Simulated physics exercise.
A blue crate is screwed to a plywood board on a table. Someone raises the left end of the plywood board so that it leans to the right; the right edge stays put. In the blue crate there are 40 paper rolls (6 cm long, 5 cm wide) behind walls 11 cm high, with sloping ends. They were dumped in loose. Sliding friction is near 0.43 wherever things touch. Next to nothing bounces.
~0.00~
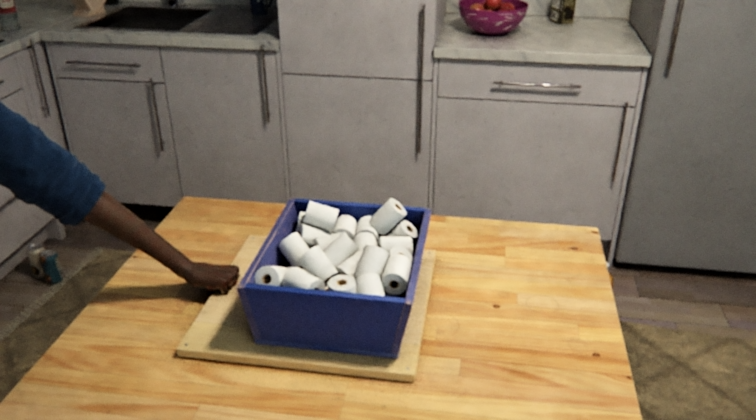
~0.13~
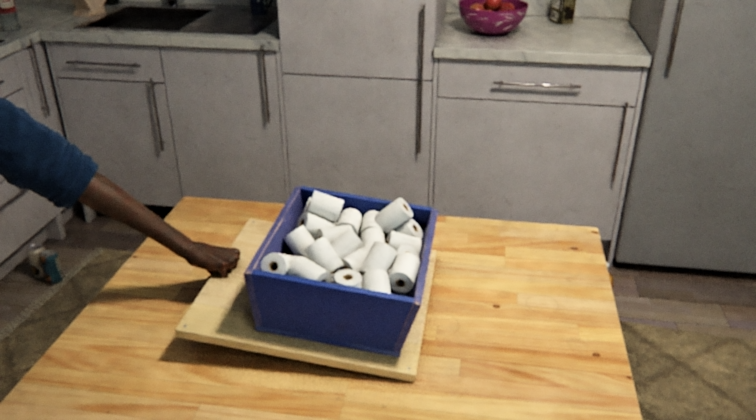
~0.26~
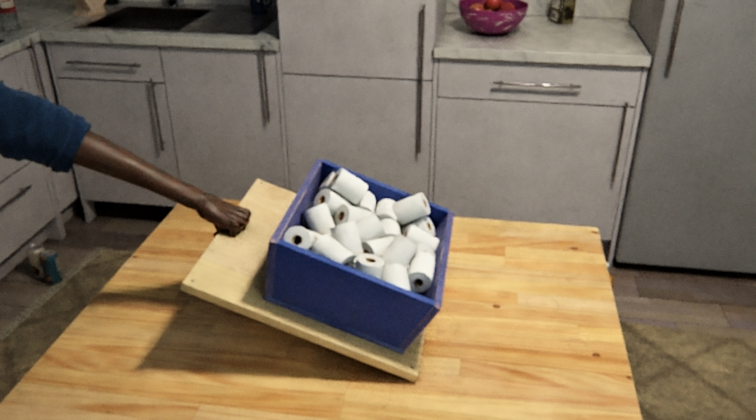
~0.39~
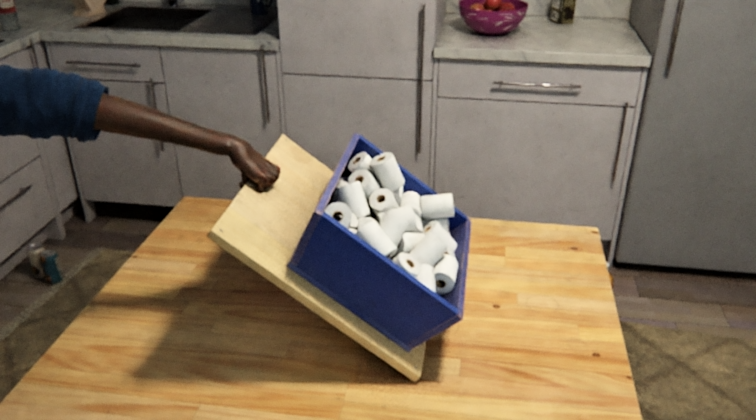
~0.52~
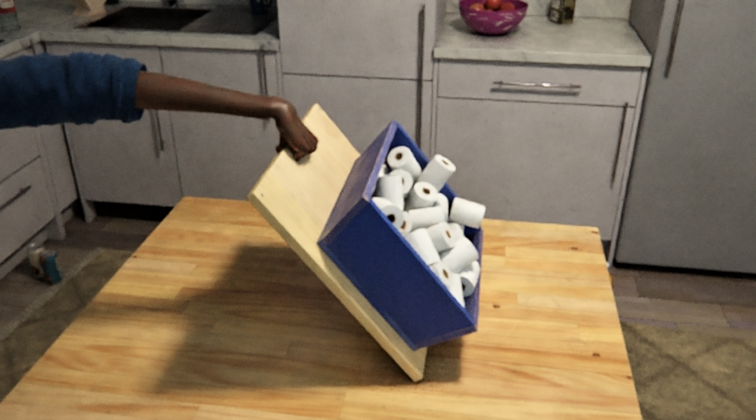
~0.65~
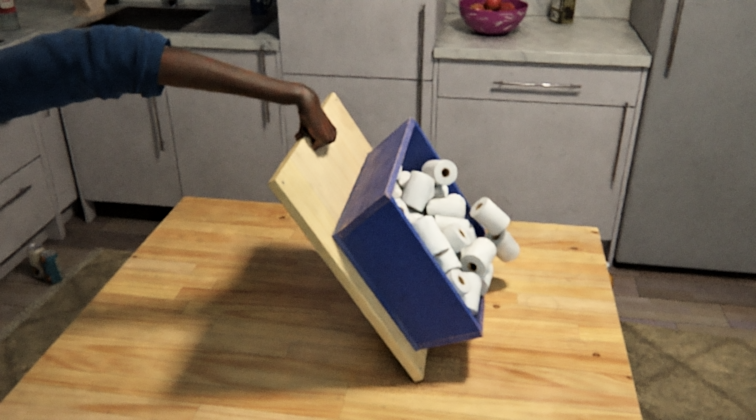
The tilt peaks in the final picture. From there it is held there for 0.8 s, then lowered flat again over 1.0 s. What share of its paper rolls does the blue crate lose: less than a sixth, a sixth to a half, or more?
From a sixth to a half of the paper rolls leave the blue crate.
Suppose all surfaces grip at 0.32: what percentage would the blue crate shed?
In that case blue crate 20 per cent.
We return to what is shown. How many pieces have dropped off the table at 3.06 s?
About 3.
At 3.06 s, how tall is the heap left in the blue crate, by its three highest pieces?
Some 12 cm.
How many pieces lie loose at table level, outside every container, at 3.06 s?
Roughly 12.
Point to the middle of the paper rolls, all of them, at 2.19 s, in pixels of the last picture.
Around (403, 273).
After 1.03 s, tilt 57°; the blue crate is down by 9 of 40.
After 1.52 s, tilt 56°; the blue crate is down by 14 of 40.
After 2.19 s, tilt 10°; the blue crate is down by 14 of 40.
Outcome (at 3.06 s), the blue crate is down by 14 of 40. Asked share, 14 of 40, 35 per cent.
